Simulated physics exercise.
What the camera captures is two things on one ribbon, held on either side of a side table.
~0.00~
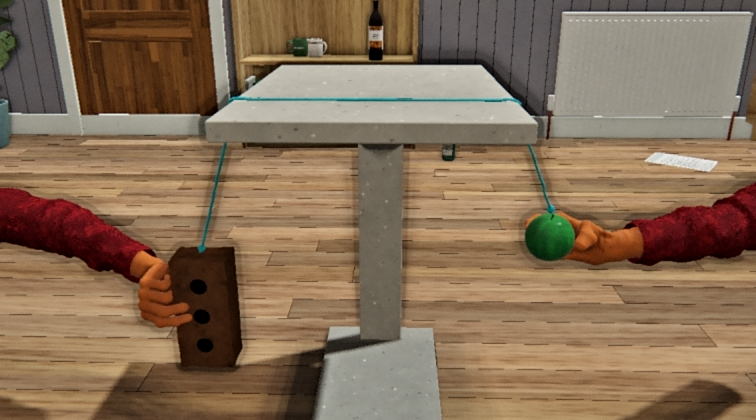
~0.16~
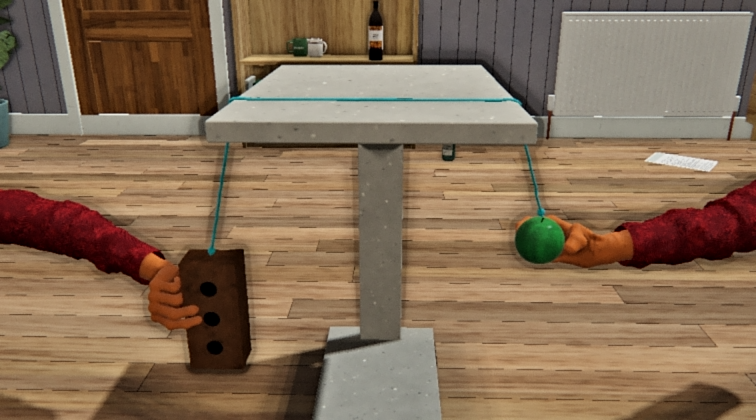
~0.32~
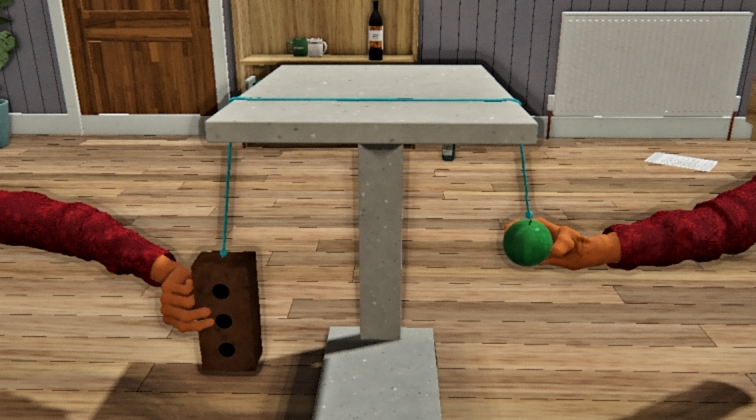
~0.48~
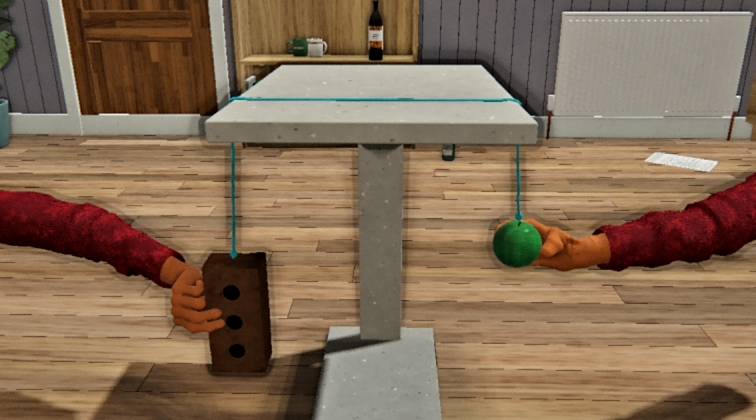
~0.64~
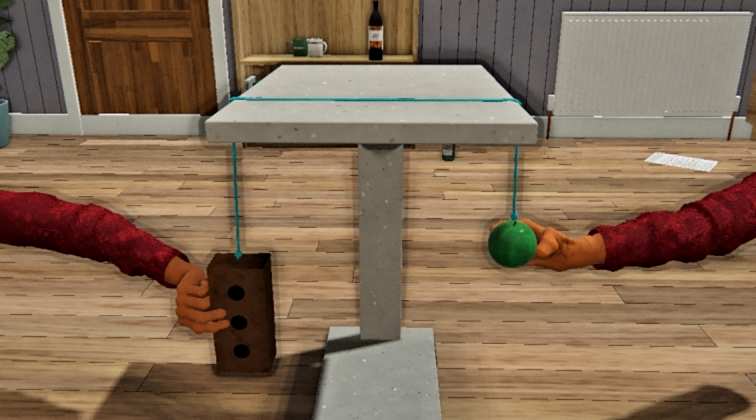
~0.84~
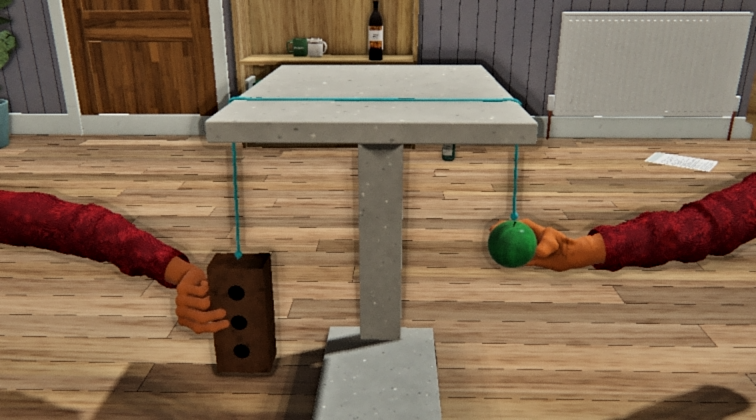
Two hands easing a brown brick and a green apple slightly inward on a ribbon draped over a grey table, then keeping still.
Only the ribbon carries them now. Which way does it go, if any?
Drawn left.
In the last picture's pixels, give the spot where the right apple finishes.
Roughly (544, 101).
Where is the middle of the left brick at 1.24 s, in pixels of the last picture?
(254, 384) or thereabouts.
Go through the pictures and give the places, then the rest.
In the first picture, left brick (208, 307); right apple (550, 238); ribbon over the top (354, 100).
In the second picture, left brick (217, 310); right apple (540, 240).
In the third picture, left brick (229, 311); right apple (527, 243).
In the fourth picture, left brick (239, 313); right apple (517, 244).
In the fifth picture, left brick (244, 313); right apple (512, 244).
In the sixth picture, left brick (244, 313); right apple (512, 244); ribbon over the top (354, 100).
After 1.24 s, left brick lower near (255, 384); right apple higher near (522, 151).
After 1.58 s, left brick down on the floor near (263, 395); right apple higher near (542, 125).
In the end, left brick down on the floor near (257, 402); right apple pulled up onto the top near (544, 101). The ribbon goes down on the left.
